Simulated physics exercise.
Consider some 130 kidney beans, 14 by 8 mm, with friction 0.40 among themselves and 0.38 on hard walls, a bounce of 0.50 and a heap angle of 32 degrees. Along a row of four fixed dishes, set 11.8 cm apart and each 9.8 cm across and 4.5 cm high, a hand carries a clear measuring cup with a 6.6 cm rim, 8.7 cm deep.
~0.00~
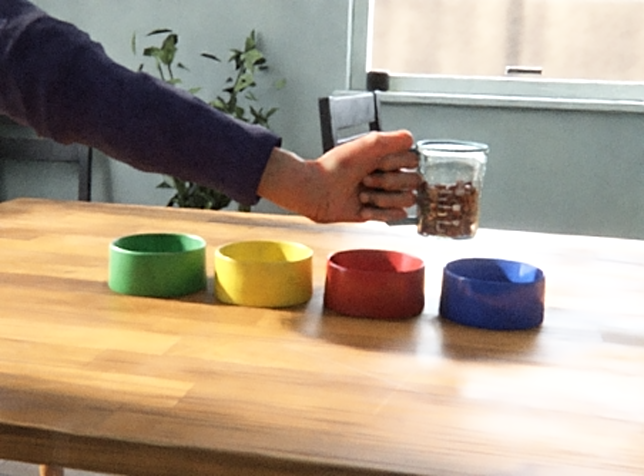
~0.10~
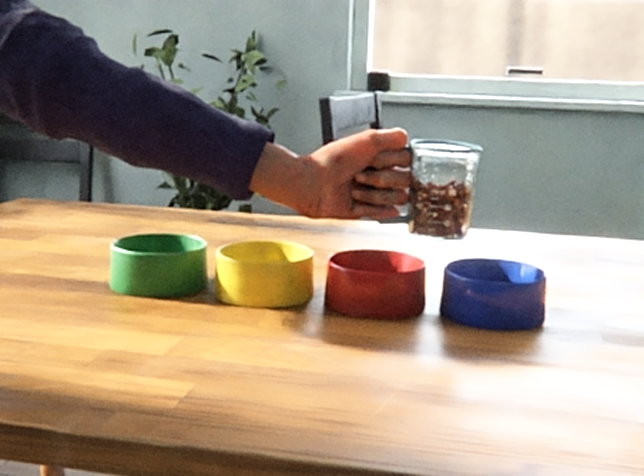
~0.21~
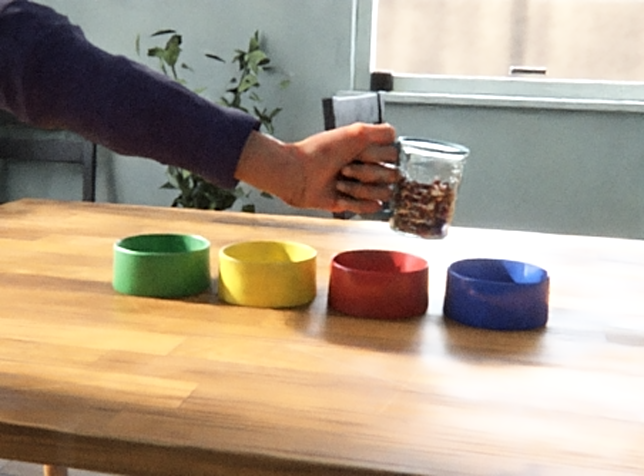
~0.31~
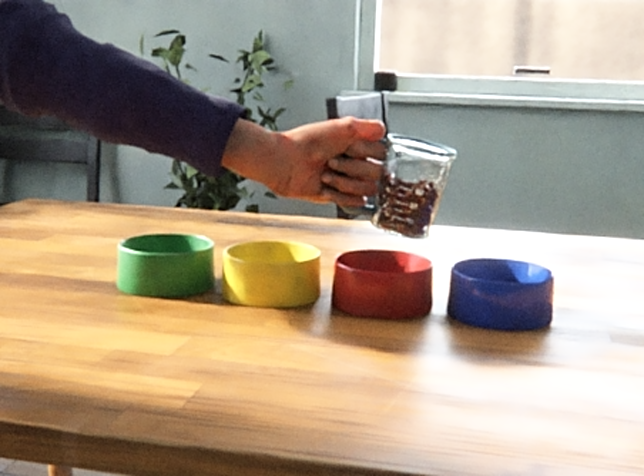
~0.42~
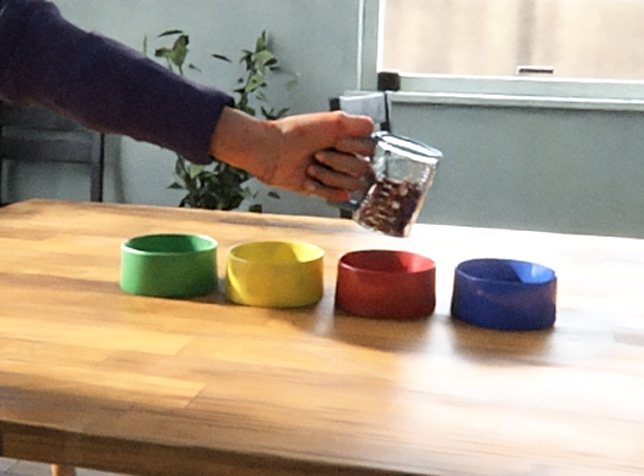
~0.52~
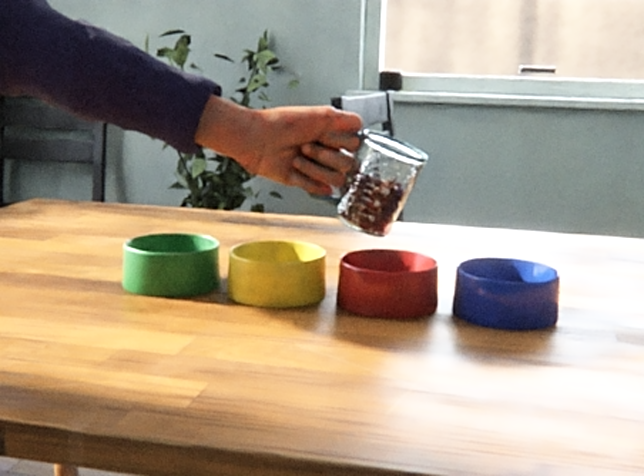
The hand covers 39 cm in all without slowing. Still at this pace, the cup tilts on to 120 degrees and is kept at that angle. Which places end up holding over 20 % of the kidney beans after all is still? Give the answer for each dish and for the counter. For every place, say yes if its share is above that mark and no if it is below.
Red: No, blue: No, green: Yes, yellow: No, counter: No.
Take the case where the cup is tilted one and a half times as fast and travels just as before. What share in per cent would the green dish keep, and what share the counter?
Then green would get 90 and the counter 10.
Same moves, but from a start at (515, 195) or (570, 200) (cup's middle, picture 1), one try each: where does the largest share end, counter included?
The biggest share goes to green on the first try and yellow on the second.
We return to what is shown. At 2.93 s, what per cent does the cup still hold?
Roughly 0 %.
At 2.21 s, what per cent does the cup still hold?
Somewhere close to 100 percent.
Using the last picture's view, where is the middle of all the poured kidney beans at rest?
After settling, the middle sits near (165, 269).
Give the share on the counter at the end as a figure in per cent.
Some 0 in a hundred.
After 1.54 s, tilt 67 degrees; cup holds 100 %.
After 2.21 s, tilt 97 degrees; cup holds 100 %.
After 2.93 s, tilt 120 degrees; cup holds 0 %, green 95 %.
In the end, at 3.5 s, red 0 %, blue 0 %, green 100 %, yellow 0 %, counter 0 %.
